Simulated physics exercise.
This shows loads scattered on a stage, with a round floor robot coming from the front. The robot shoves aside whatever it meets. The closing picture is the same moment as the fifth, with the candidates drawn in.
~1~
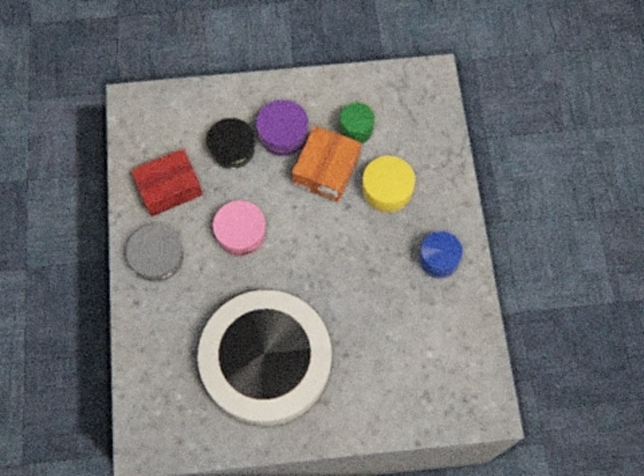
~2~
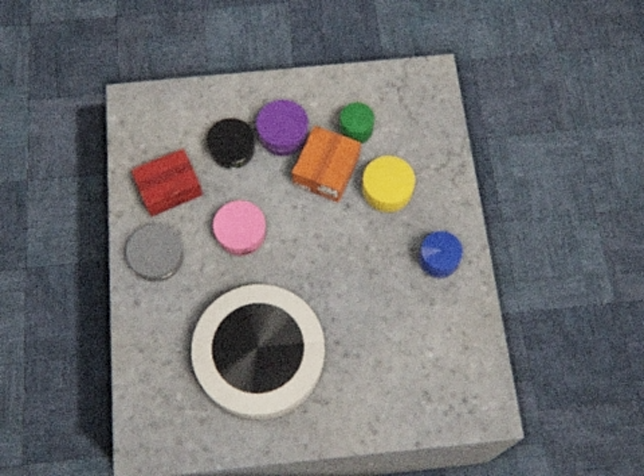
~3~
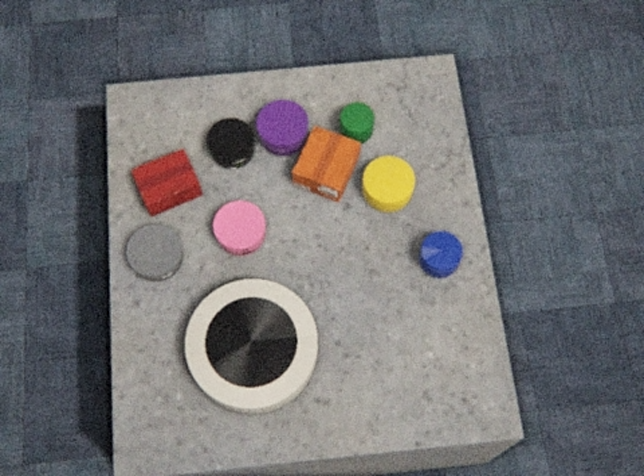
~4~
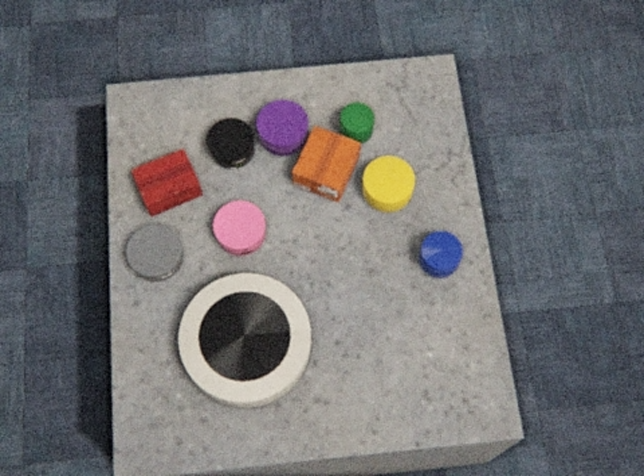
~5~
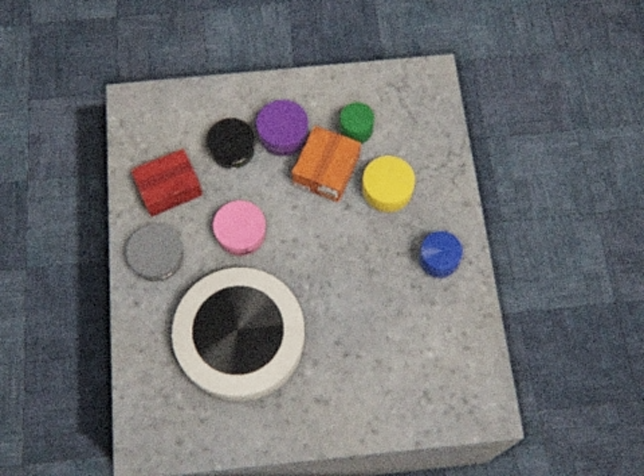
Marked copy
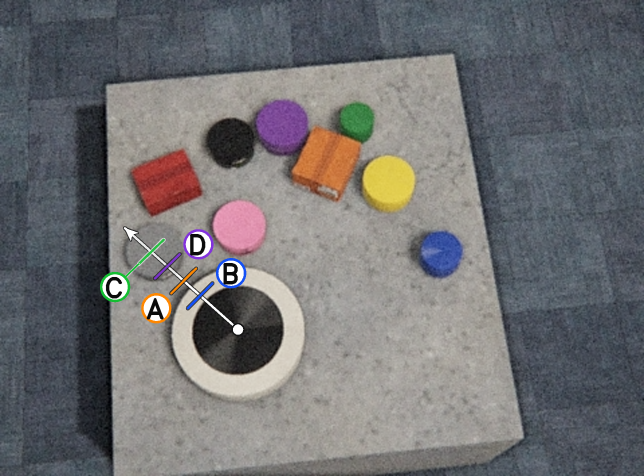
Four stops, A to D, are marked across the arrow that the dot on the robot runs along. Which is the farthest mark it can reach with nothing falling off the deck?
At D, and not beyond.
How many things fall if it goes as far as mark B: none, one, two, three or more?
The count is none.
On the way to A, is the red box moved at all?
No.
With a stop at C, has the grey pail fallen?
Yes.
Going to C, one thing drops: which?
The grey pail.
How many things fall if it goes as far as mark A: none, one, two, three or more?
The count is none.
On the copy, A at (184, 281); B at (200, 296); C at (151, 251); D at (167, 266); the arrow from (238, 330) to (125, 228); the white dot at (238, 330).
On D. First, robot (212, 310); grey pail (153, 251); blue canister (440, 255).
Then, robot (186, 286); grey pail (126, 229); pink pail (240, 219).
Finally, robot (170, 272); grey pail (111, 216); pink pail (241, 218); nothing has fallen.
By contrast, A is safe but short; B is safe but short; C drops the grey pail.
